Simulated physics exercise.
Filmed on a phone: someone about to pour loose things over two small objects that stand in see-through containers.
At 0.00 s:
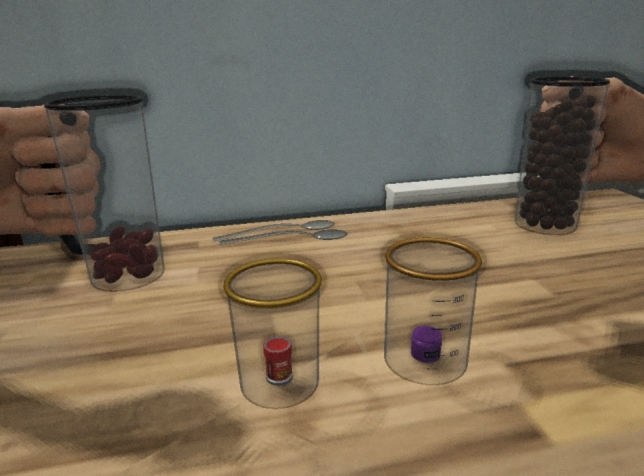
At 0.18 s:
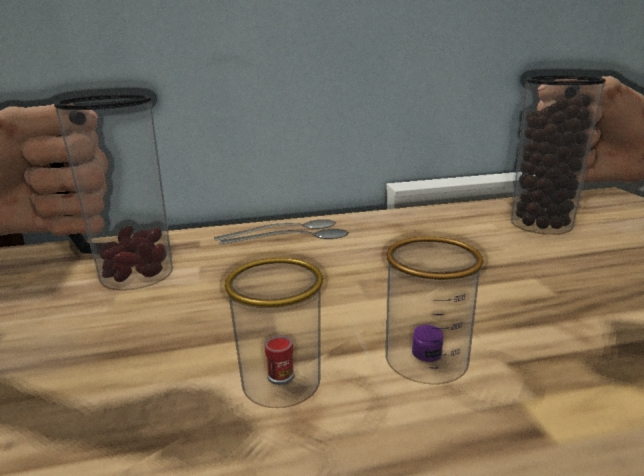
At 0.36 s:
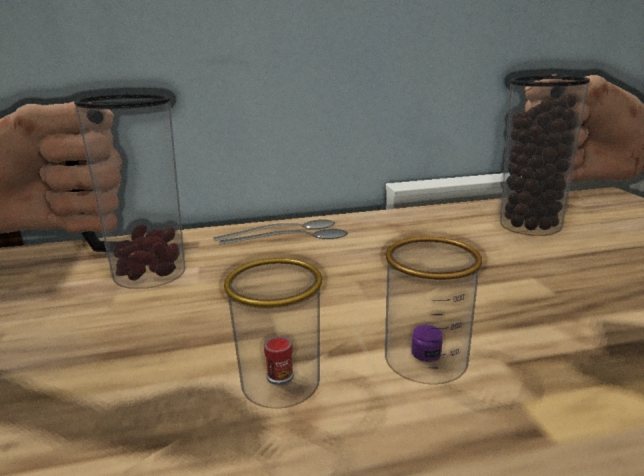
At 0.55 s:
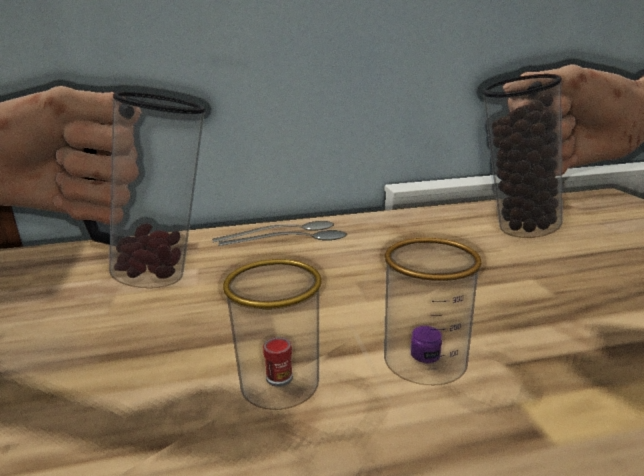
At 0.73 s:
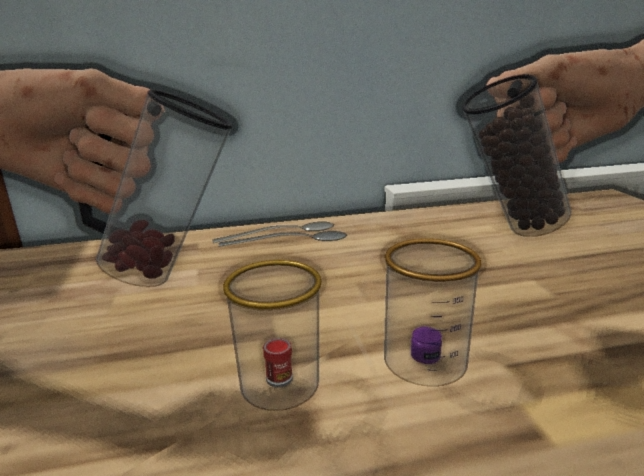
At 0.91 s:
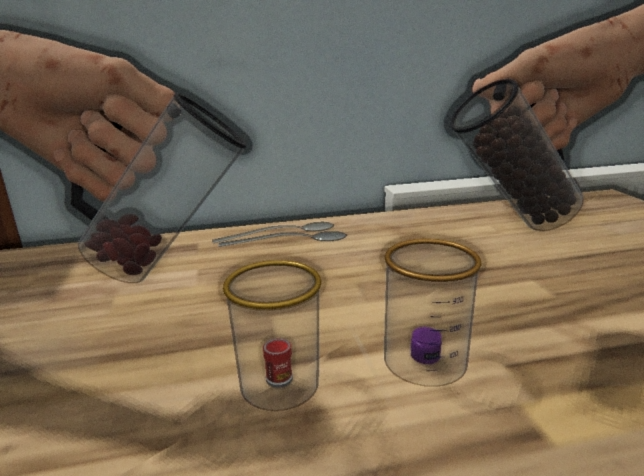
On a wooden table, two hands move cups inward and tilt them toward two glasses.
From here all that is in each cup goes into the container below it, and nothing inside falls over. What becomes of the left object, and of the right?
The left one remains in view above the fill; the right one is covered over.
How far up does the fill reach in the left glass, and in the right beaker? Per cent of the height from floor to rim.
Left: 20 %. Right: 50 %.
After 1.46 s, left glass empty, all of its cupful still in the cup; right beaker empty, all of its cupful still in the cup.
After 1.95 s, left glass nearly empty, nearly all of its cupful still in the cup; right beaker a quarter full, near half of its cupful still in the cup.
After 2.36 s, left glass nearly empty, none of its cupful still in the cup; right beaker half full, none of its cupful still in the cup.
In the end (2.9 s), left glass a quarter full (surface near (278, 359)), nothing beside it; right beaker half full (surface near (429, 309)), nothing beside it; the left thing is still showing; the right thing is covered.
